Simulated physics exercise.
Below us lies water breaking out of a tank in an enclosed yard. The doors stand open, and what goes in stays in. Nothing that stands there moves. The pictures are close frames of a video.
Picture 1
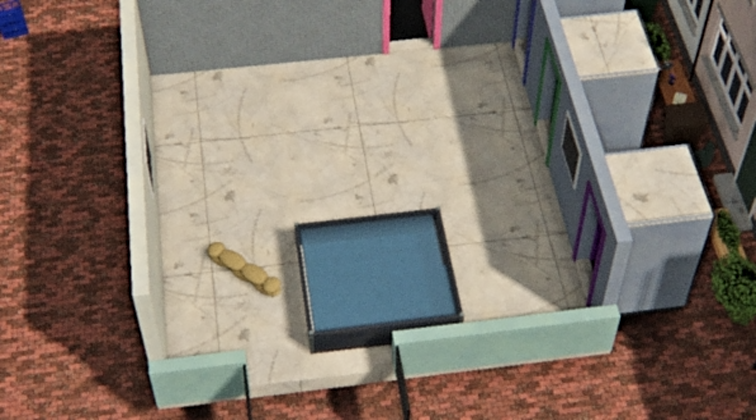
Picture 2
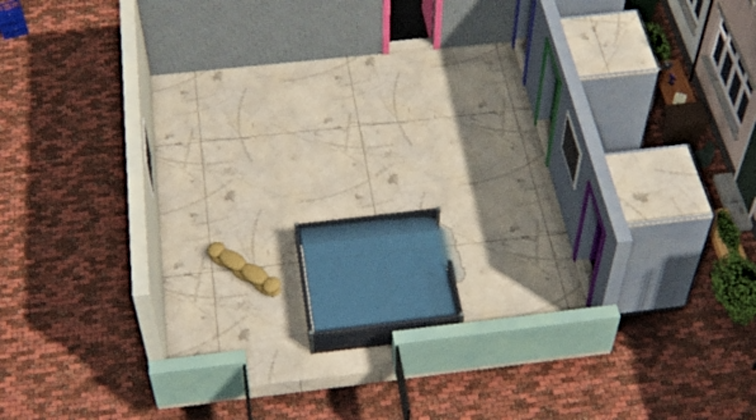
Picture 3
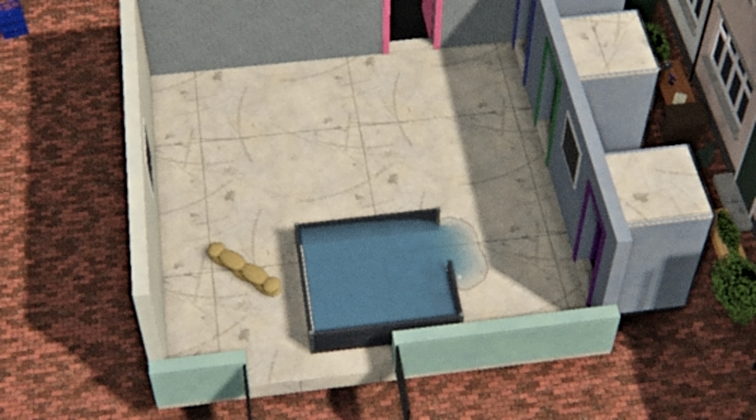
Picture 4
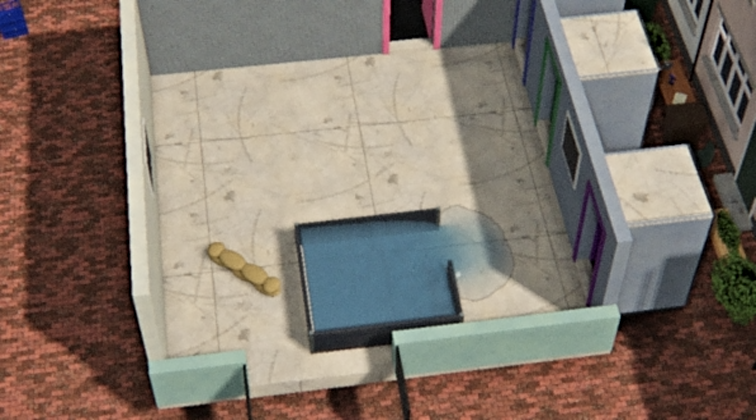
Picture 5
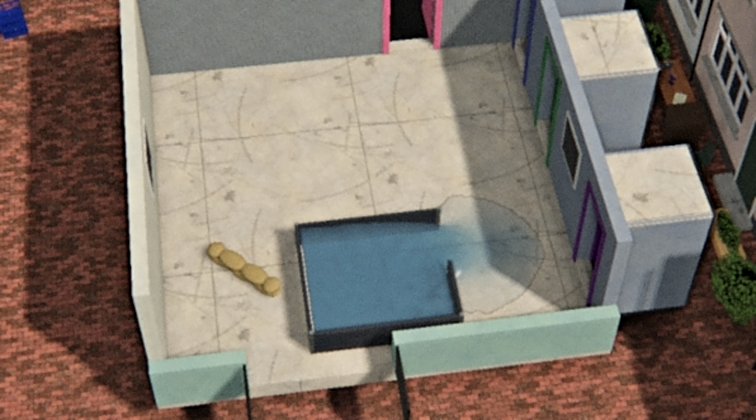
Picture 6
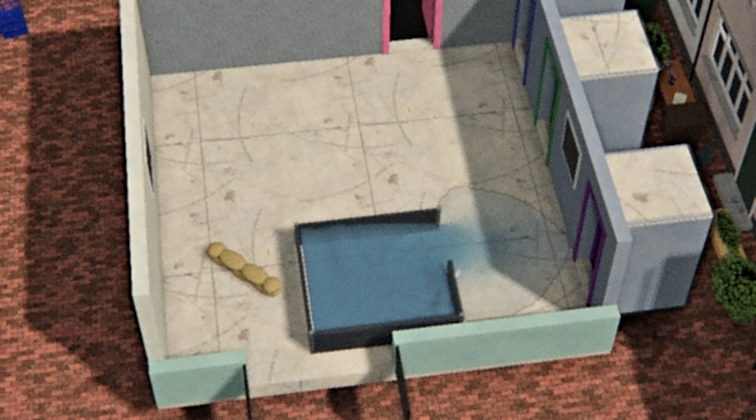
Water pouring through a gap in a dark-walled tank's right side, spreading in a widening pool across the pale yard floor.
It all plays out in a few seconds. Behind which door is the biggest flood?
The purple door.
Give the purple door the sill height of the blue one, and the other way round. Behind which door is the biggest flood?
The door marked blue.
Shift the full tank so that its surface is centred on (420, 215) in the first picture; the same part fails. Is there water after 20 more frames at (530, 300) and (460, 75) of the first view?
As listed: Flooded, awash.
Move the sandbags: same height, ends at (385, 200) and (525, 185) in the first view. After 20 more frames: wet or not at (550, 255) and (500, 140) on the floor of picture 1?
In that order: Wet, covered.
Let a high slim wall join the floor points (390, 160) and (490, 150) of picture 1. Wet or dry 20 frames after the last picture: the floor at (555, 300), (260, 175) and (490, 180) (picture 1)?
As listed: Flooded, not flooded, wet.
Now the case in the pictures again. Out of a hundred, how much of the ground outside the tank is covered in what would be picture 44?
I make it 45 per cent.
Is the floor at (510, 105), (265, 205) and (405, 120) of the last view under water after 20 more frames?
As listed: Flooded, no water, dry.
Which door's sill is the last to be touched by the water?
It is the pink door.
A moment on, water covers 15 % of the floor; green door not reached, purple door a trickle in, blue door not reached, pink door not reached.
Next, water covers 20 % of the floor; green door wet at the sill, nothing in, purple door some in, blue door not reached, pink door not reached.
Then, water covers 30 % of the floor; green door wet at the sill, nothing in, purple door a lot in, blue door wet at the sill, nothing in, pink door not reached.
Later, water covers 45 % of the floor; green door wet at the sill, nothing in, purple door a lot in, blue door wet at the sill, nothing in, pink door a trickle in.
In the end, water covers 80 % of the floor; green door wet at the sill, nothing in, purple door a lot in, blue door wet at the sill, nothing in, pink door a trickle in; the purple door has let in the most.
